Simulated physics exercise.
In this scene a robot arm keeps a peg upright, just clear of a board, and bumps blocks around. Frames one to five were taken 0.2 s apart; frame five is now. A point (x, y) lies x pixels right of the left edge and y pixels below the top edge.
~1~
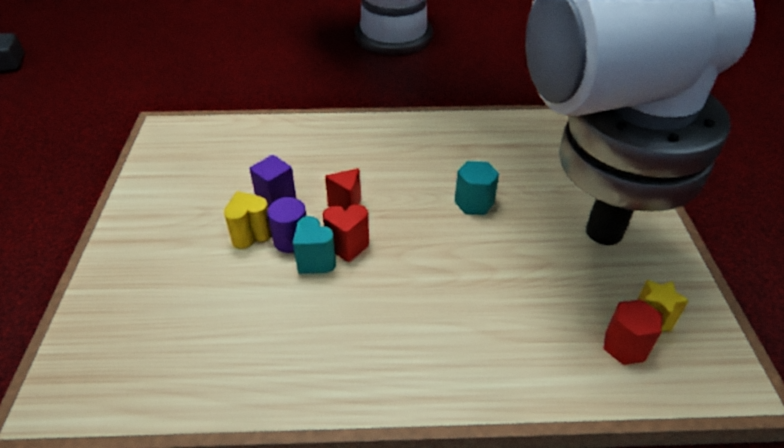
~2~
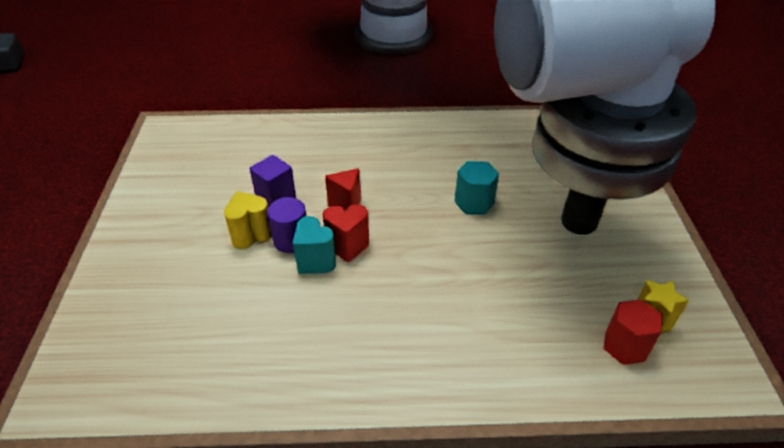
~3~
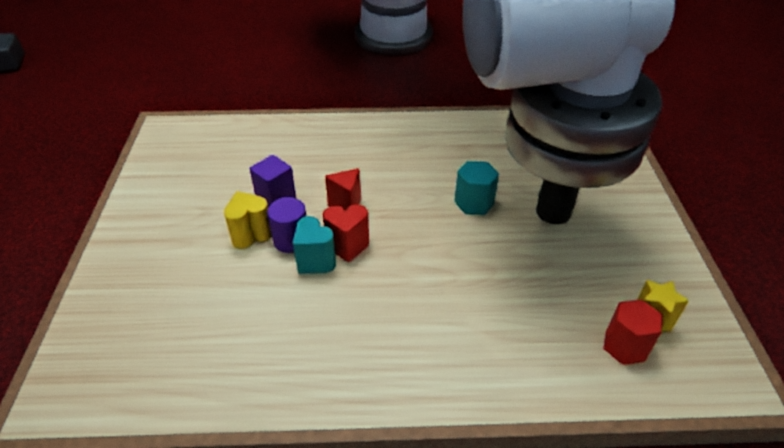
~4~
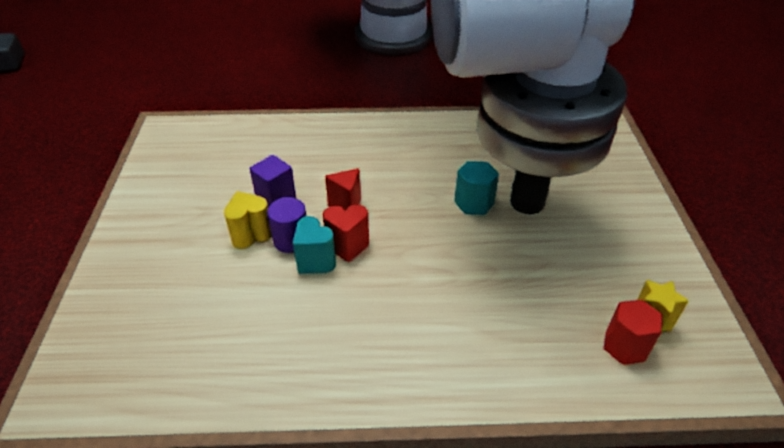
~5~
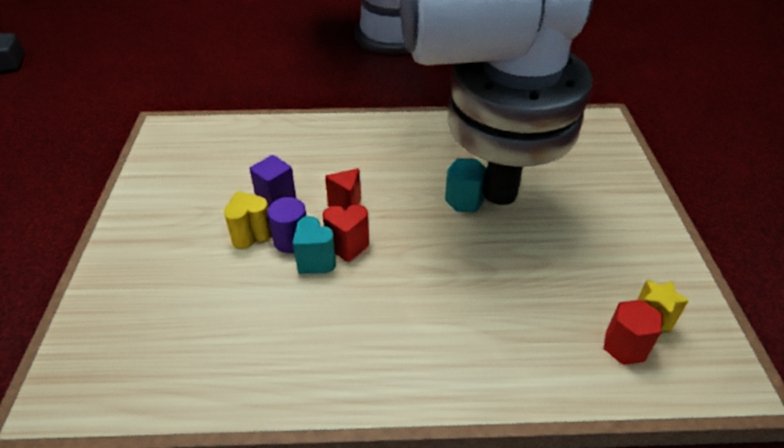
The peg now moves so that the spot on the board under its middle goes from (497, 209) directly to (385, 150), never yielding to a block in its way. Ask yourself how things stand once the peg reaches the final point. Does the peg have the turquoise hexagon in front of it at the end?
It seems not.
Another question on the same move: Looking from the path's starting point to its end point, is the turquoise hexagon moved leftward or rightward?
Left side.
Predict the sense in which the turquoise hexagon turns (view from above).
The block turns counter-clockwise.
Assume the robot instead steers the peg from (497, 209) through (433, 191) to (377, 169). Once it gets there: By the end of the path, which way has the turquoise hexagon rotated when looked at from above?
Viewed from above, counterclockwise.
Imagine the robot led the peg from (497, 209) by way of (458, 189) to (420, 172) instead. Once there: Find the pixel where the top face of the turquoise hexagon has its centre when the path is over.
It is at (392, 152).
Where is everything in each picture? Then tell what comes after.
The first frame shows tip of the peg at (604, 234), middles of tops, turquoise hexagon at (478, 172).
The second frame shows peg at (579, 223), nothing pushed.
The third frame shows peg at (553, 214), nothing pushed.
The fourth frame shows peg at (527, 204), nothing pushed.
The fifth frame shows peg at (500, 195), turquoise hexagon at (468, 169).
On the path given first. One third of the way, peg at (457, 173); turquoise hexagon at (424, 155), turned 40° anticlockwise.
Two thirds of the way, peg at (420, 154); turquoise hexagon at (394, 151), turned 70° anticlockwise.
At the end, peg at (385, 136); turquoise hexagon at (393, 151), turned 80° anticlockwise.
